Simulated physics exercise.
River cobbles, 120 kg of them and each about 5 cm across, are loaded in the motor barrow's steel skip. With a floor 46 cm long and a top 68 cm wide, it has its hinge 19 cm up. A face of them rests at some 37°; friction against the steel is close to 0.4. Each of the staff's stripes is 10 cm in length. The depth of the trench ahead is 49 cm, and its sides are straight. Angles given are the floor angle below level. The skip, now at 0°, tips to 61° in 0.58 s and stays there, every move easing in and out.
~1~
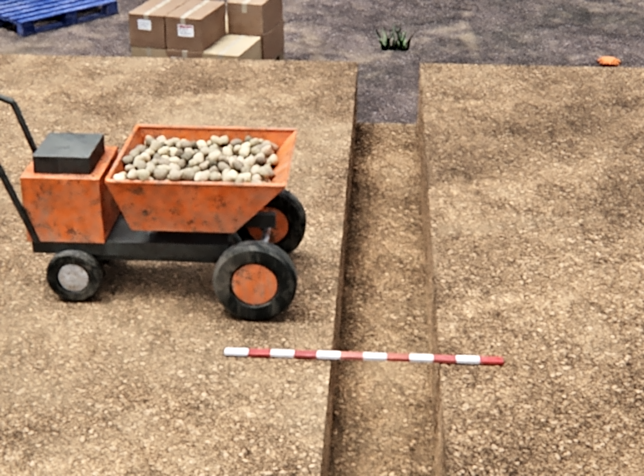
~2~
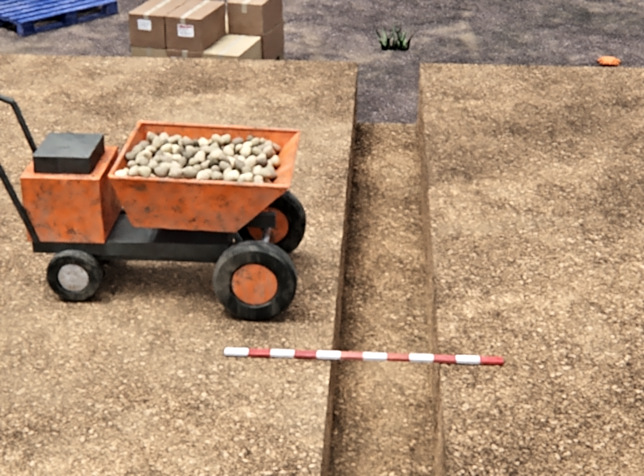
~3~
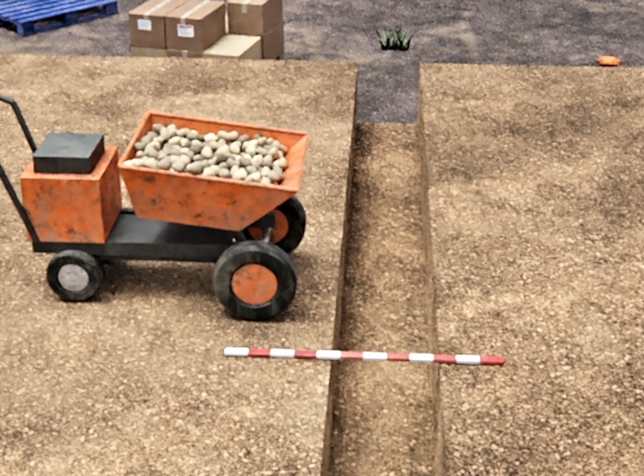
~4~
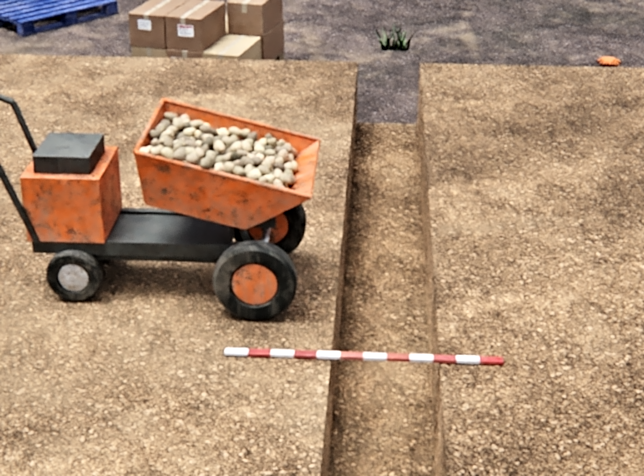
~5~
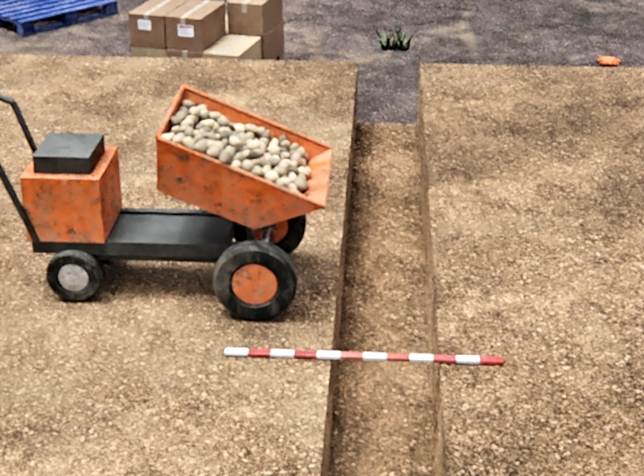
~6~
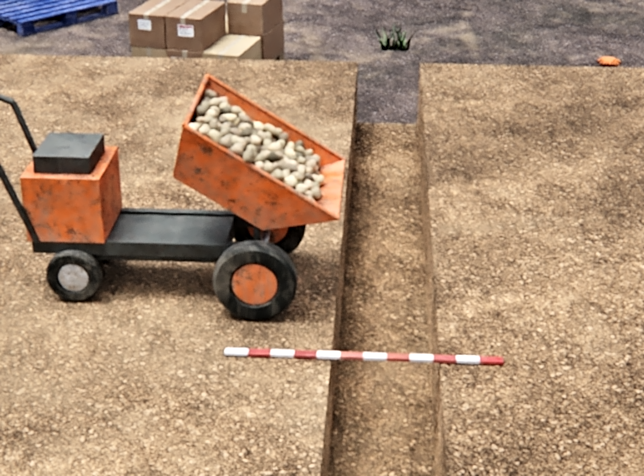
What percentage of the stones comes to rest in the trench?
About 72 per cent.
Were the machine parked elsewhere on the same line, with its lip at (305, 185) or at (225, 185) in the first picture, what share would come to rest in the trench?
Around 55% for the first place and 95% for the second.
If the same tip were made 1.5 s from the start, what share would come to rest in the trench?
It would be near 95 percent.
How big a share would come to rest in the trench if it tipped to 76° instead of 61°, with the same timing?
Roughly 65%.
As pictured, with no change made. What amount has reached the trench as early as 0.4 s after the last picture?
I'd put it near 20 per cent.
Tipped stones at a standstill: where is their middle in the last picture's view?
Resting centre: About (410, 364).
Then, 0.1 s after the last picture the floor is at 51°, 100 % in the skip; the foremost stones are at (344, 216).
Then, 0.4 s after the last picture the floor is at 61°, 82 % in the skip, 18 % in the trench; the foremost stones are at (421, 276).
Then, 0.7 s after the last picture the floor is at 61°, 31 % in the skip, 41 % in the trench, 28 % past the trench; the foremost stones are at (571, 306).
Then, 2.7 s after the last picture the floor is at 61°, 0 % in the skip, 72 % in the trench, 28 % past the trench; the foremost stones are past the picture's edge.
